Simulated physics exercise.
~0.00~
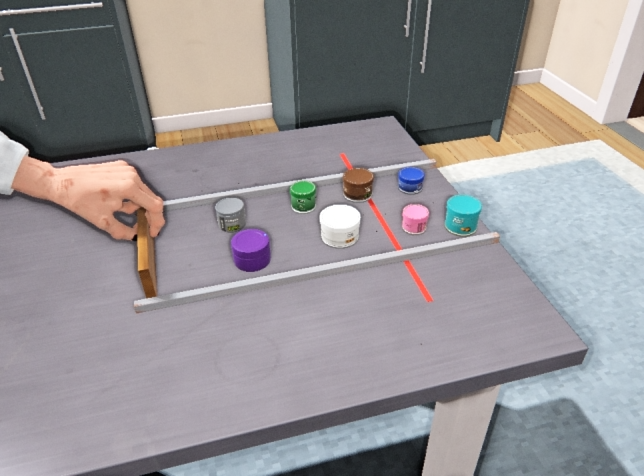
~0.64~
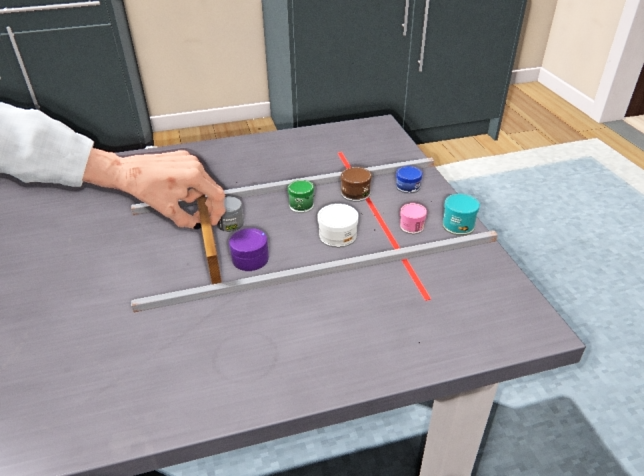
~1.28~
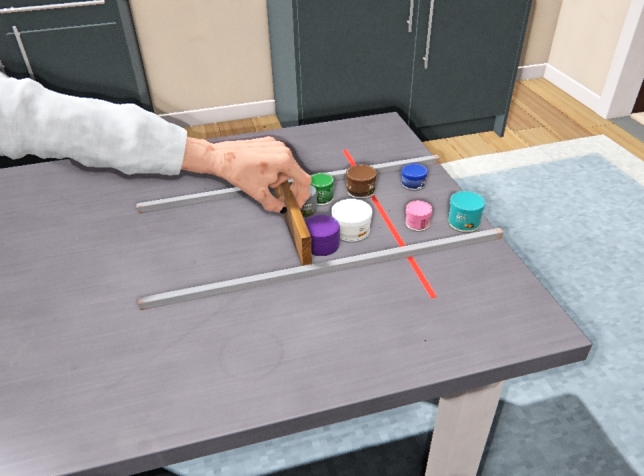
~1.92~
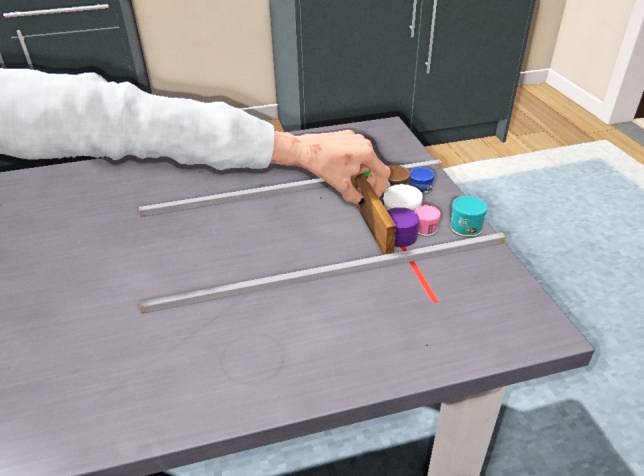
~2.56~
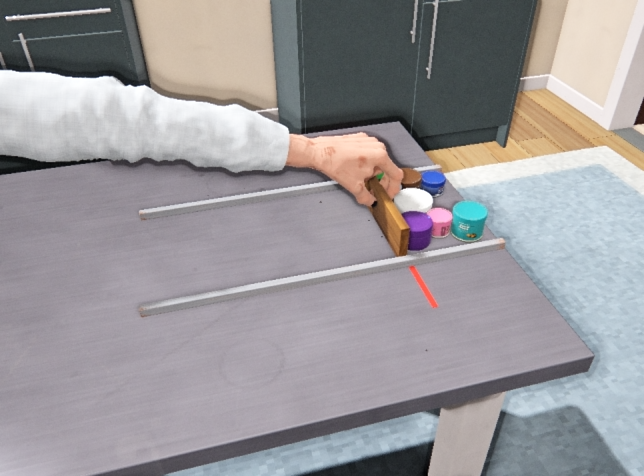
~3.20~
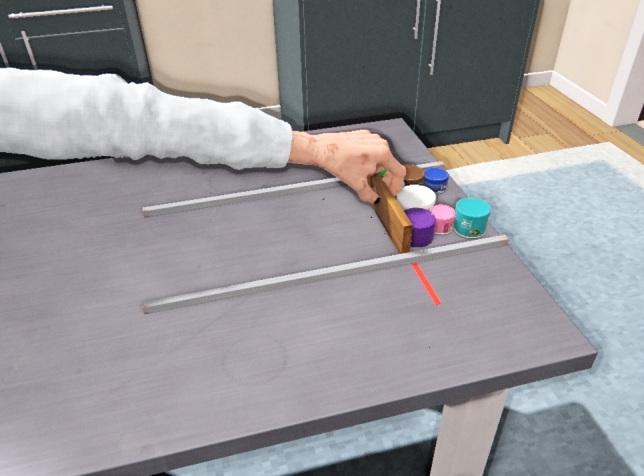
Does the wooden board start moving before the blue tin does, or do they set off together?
The wooden board starts moving first, and the blue tin only shifts later, once the pots have bunched up.
A hand slides a wooden board rightward, bunching small pots together near the table's edge.
